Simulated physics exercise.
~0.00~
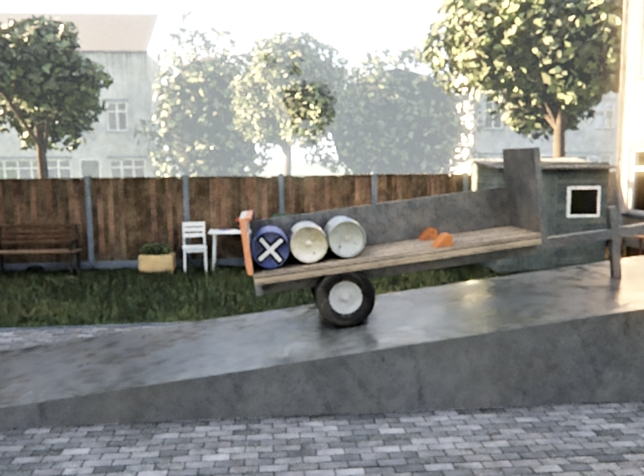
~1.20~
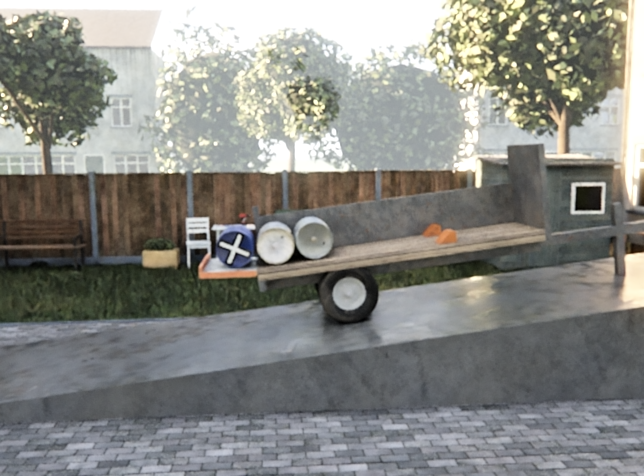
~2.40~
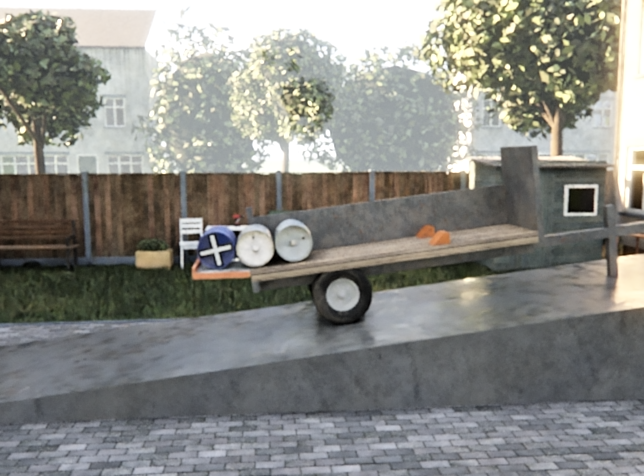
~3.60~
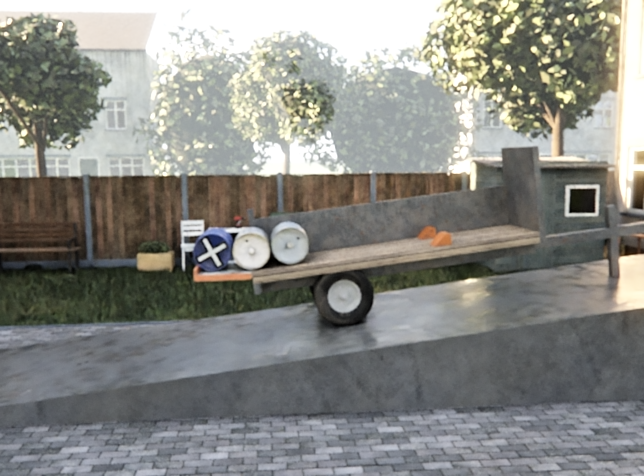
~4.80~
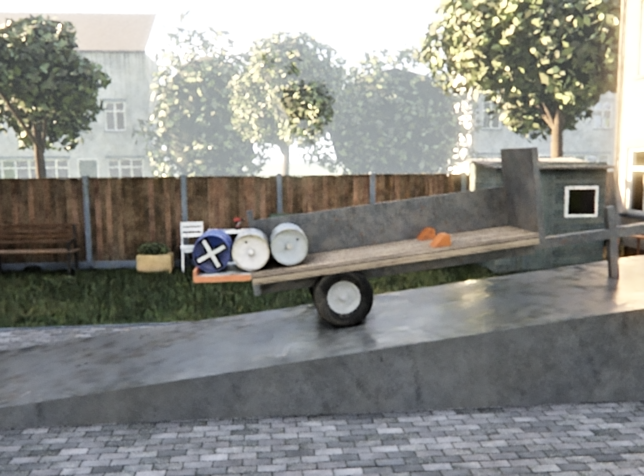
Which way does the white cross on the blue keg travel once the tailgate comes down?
The white cross travels to the left, turning over as the blue keg rolls onto the lowered tailgate.
